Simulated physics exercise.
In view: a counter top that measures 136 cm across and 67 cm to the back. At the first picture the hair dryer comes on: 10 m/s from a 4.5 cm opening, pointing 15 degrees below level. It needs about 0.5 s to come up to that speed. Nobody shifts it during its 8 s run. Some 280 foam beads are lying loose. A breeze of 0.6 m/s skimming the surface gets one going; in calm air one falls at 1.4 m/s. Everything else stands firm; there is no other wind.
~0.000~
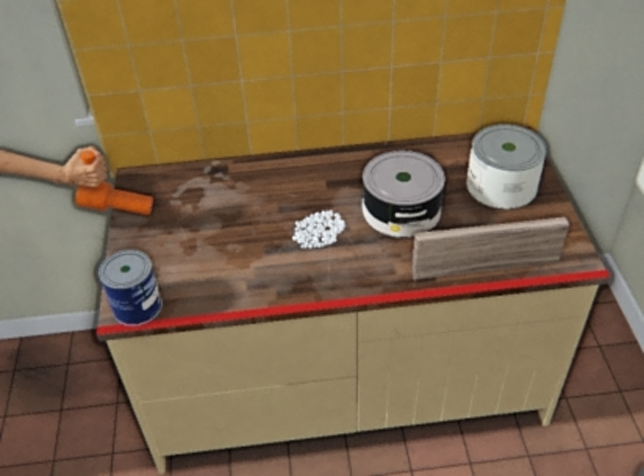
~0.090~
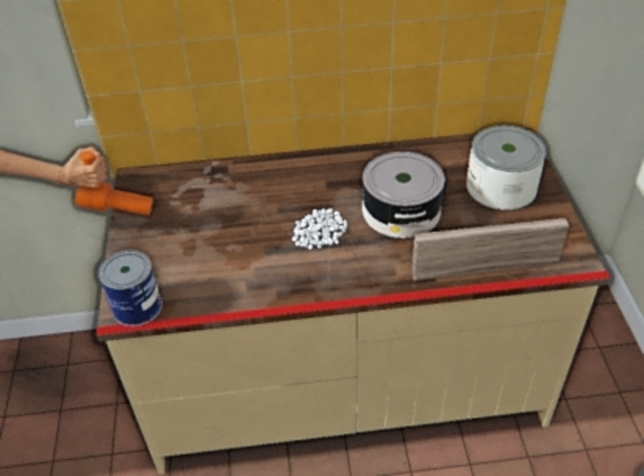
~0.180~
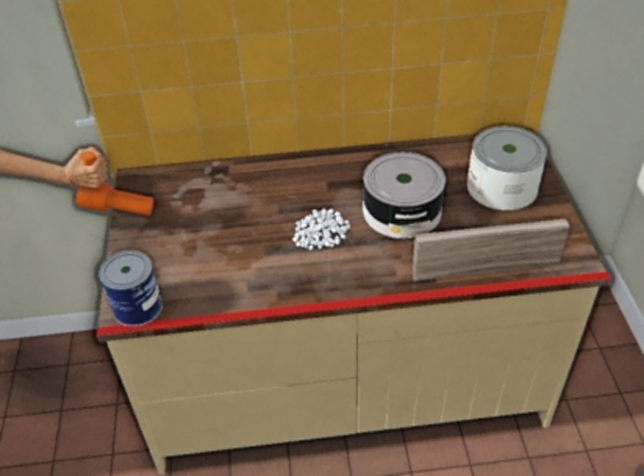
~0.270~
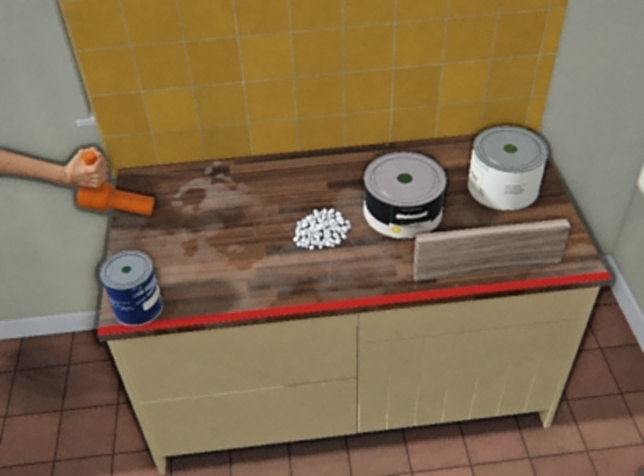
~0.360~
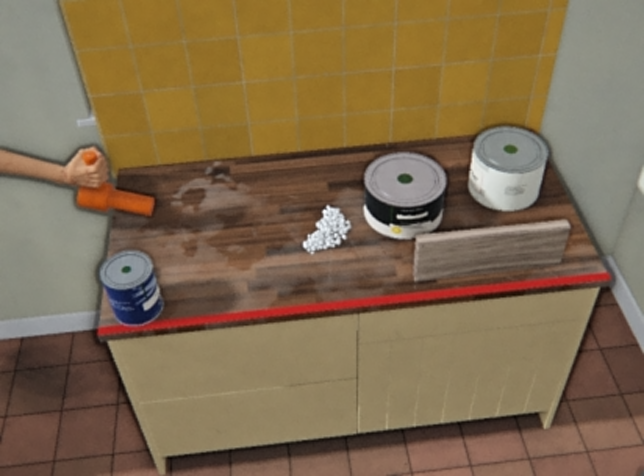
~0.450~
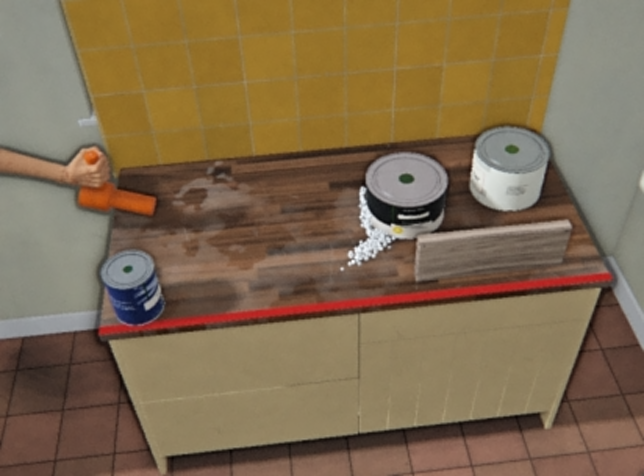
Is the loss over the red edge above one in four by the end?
Answer: No.
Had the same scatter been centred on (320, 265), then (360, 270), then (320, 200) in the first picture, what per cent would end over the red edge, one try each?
In that order: 90 %, 80 %, 0 %.
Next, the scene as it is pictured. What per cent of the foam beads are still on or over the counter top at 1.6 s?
Some 30 per cent.
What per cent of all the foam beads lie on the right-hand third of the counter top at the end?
About 5 %.
After 1.6 s, 5 % are over the red edge; the middle of those still in play is near (434, 140); 69 % have settled or left.
After 2.6 s, 5 % are over the red edge; the middle of those still in play is near (506, 132); 78 % have settled or left.
After 4.4 s, 5 % are over the red edge; 94 % have settled or left.
After 8.0 s, at the end, 5 % are over the red edge.
